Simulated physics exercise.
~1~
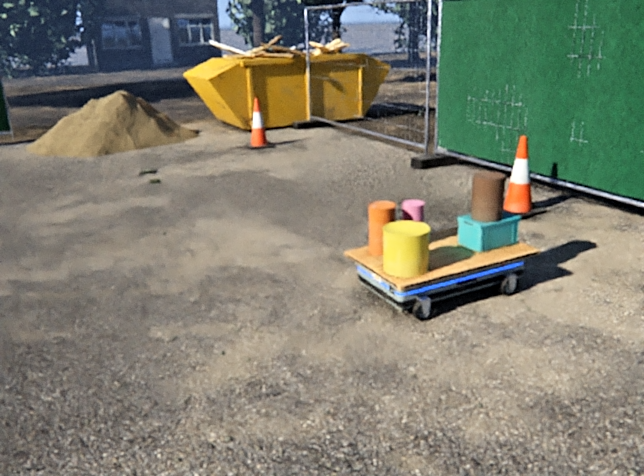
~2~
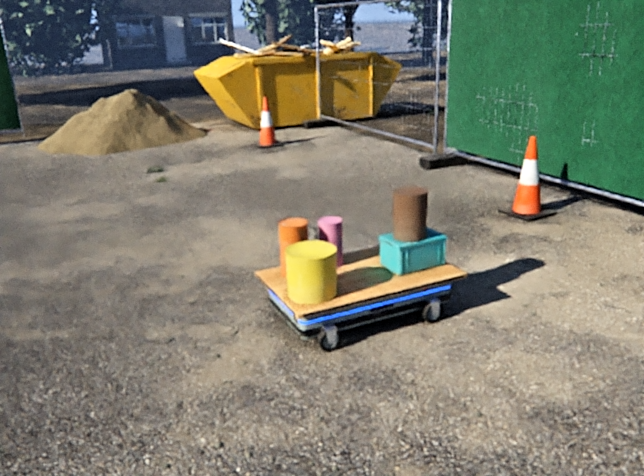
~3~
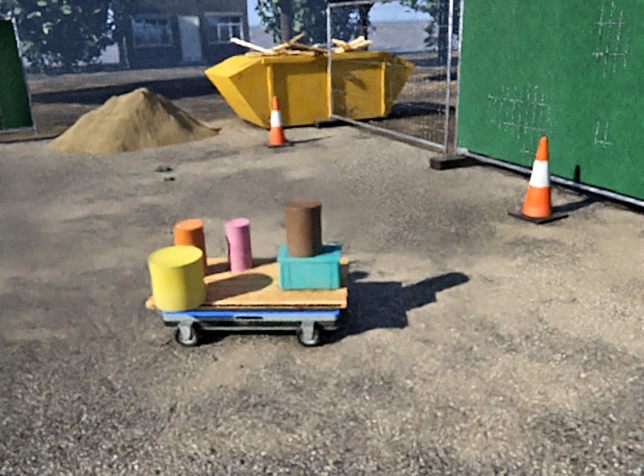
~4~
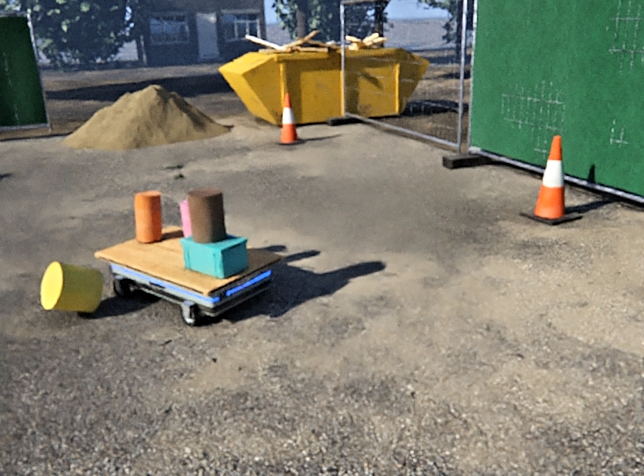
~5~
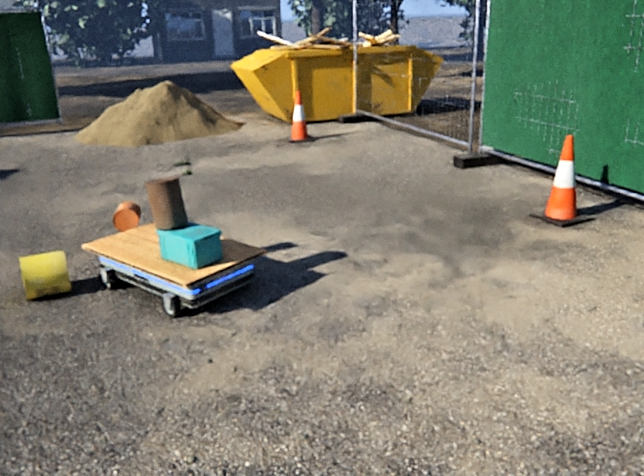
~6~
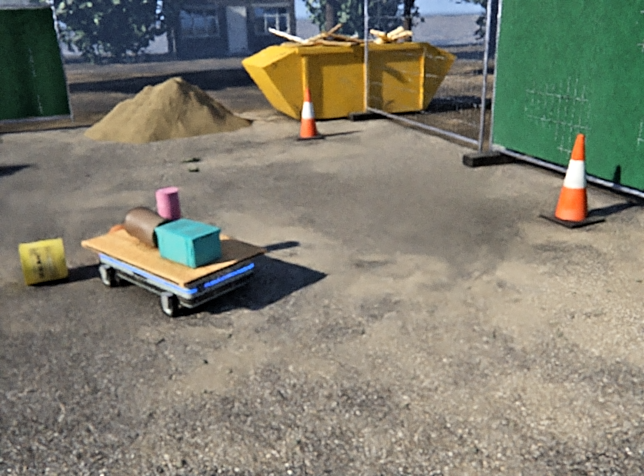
A loaded cart rolls left and turns, dropping yellow and orange containers before stopping.
